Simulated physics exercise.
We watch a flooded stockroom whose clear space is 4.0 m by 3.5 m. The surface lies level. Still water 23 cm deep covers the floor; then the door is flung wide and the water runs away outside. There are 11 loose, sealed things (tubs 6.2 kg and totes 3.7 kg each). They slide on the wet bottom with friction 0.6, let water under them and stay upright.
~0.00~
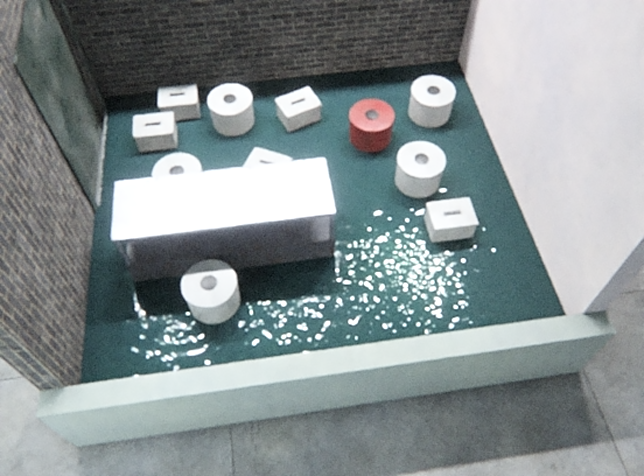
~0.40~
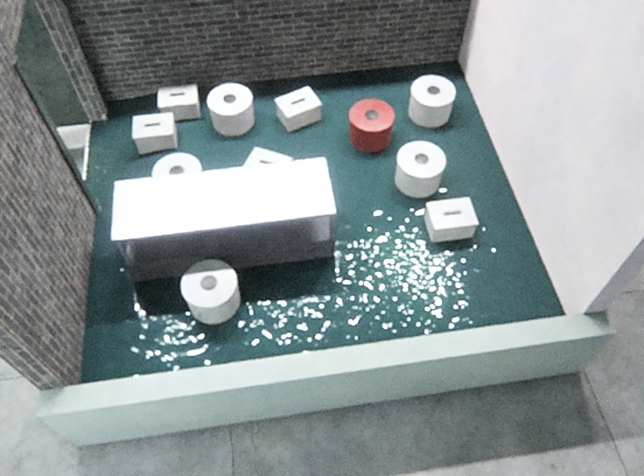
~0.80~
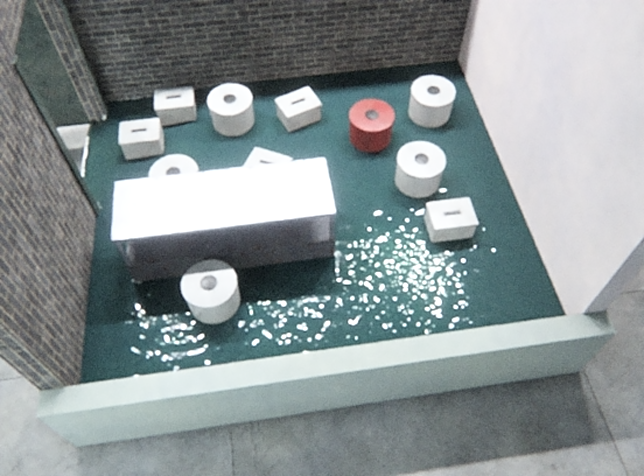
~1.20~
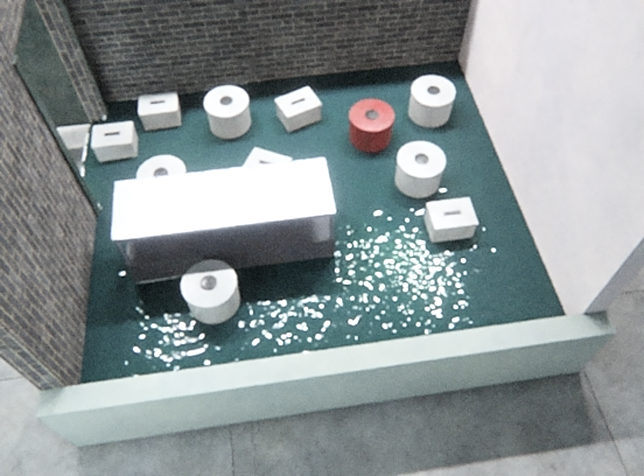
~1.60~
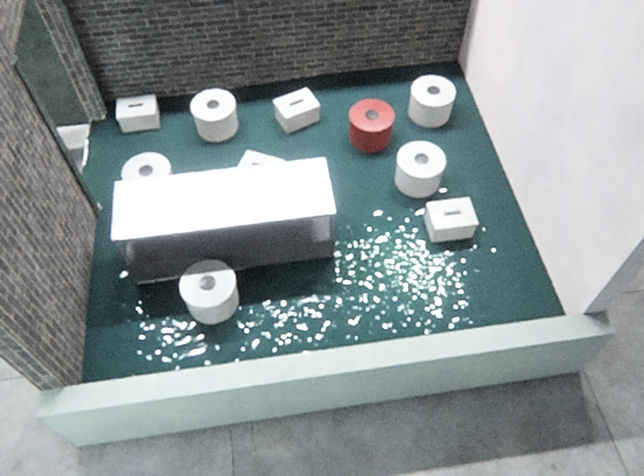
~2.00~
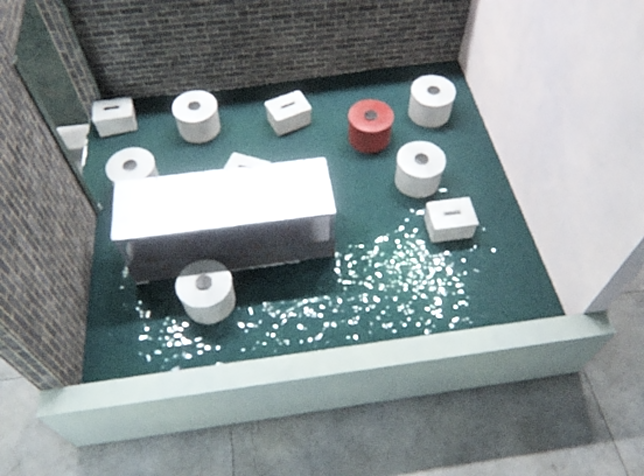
A red tub sits among white tubs and boxes in shallow water over a dark green floor, in a brick-and-white-walled room seen from a fixed, high viewpoint. A long white table stands left of centre, with pale flecks glinting in front. A panel in the left wall opens, then the nearby boxes drift left, one leaving through the gap, and white tubs follow slowly while the red one barely moves.
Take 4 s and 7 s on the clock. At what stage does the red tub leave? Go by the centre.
Expect it after the second time or never.
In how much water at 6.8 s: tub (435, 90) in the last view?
About 15 cm.
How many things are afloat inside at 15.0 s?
At that moment 3.
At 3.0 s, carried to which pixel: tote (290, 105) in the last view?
Near (247, 108).
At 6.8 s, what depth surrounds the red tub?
Roughly 15 cm.
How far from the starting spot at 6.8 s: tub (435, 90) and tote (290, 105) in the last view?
In turn: 80 cm, gone out.
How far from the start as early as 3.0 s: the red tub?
Roughly 30 cm by then.
After 3.0 s the red tub is near (347, 118), 0.3 m from its start, afloat; 3 of 11 are out; 8 afloat.
After 6.8 s the red tub is near (204, 121), 1.7 m from its start, afloat; 6 of 11 are out; 5 afloat.
After 11.0 s the red tub has gone out (at 9.5 s); 7 of 11 are out; 4 afloat.
After 15.0 s the red tub has gone out (at 9.5 s); 8 of 11 are out; 3 afloat.
